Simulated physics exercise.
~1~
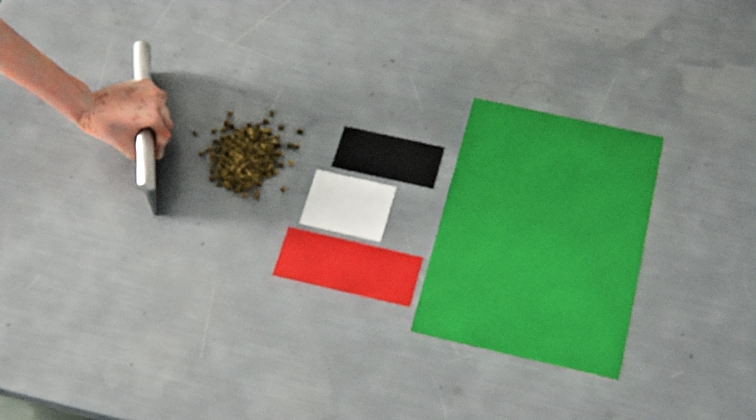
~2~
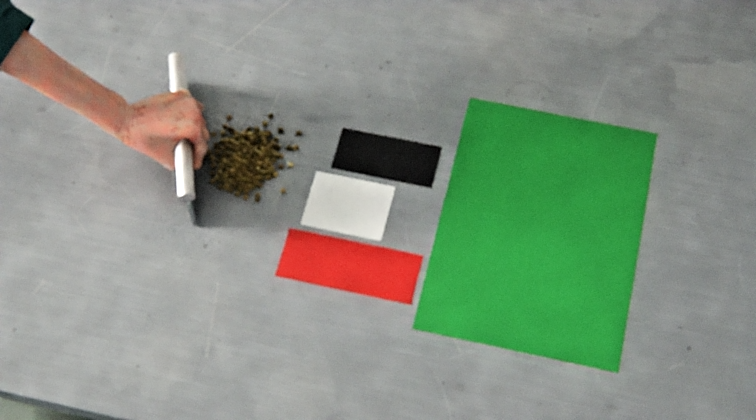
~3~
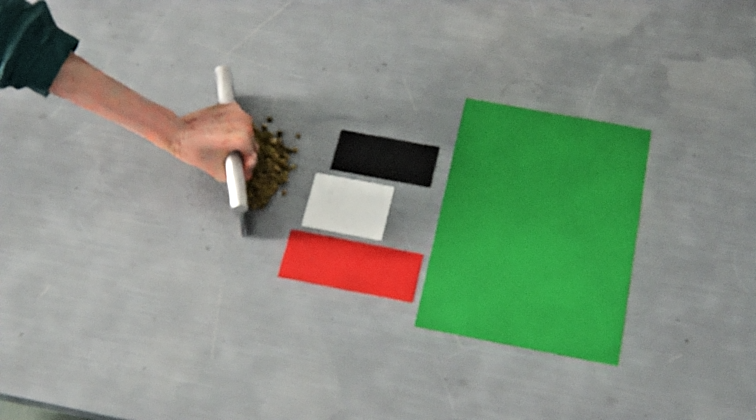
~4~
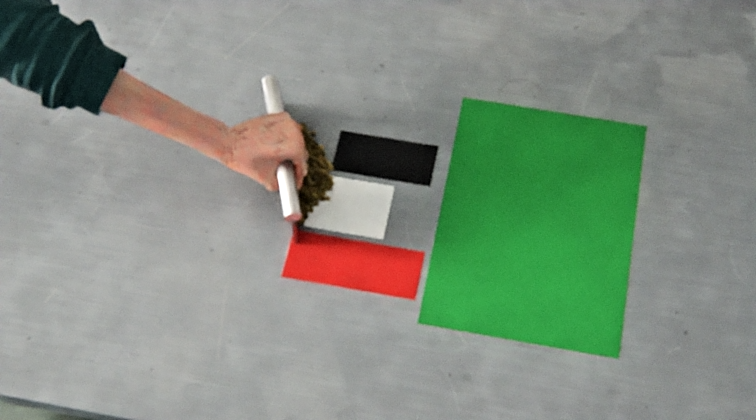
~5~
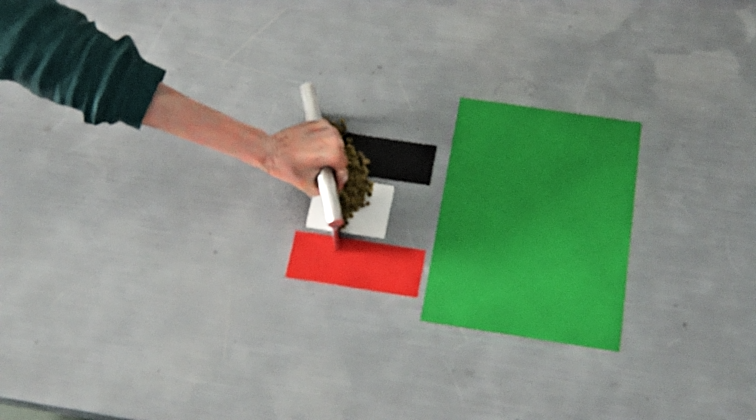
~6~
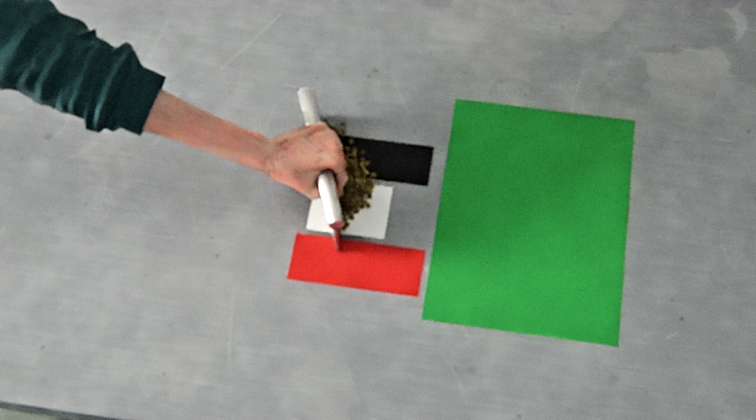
To begin with, a hand holds a pale scraper upright on a grey tabletop, just left of a loose pile of small brownish-green pieces, with black, white, red and green mats lying to the right. The hand moves the scraper rightwards until it meets the pile. It keeps pushing, gathering the pieces into a narrower band along the blade as a dark green sleeve comes into view. The band then slides onto the white and black mats. Finally the scraper stops and stays there, its lower end over the red mat, with pieces resting across the white and black mats and the bare table between, well short of the green mat.
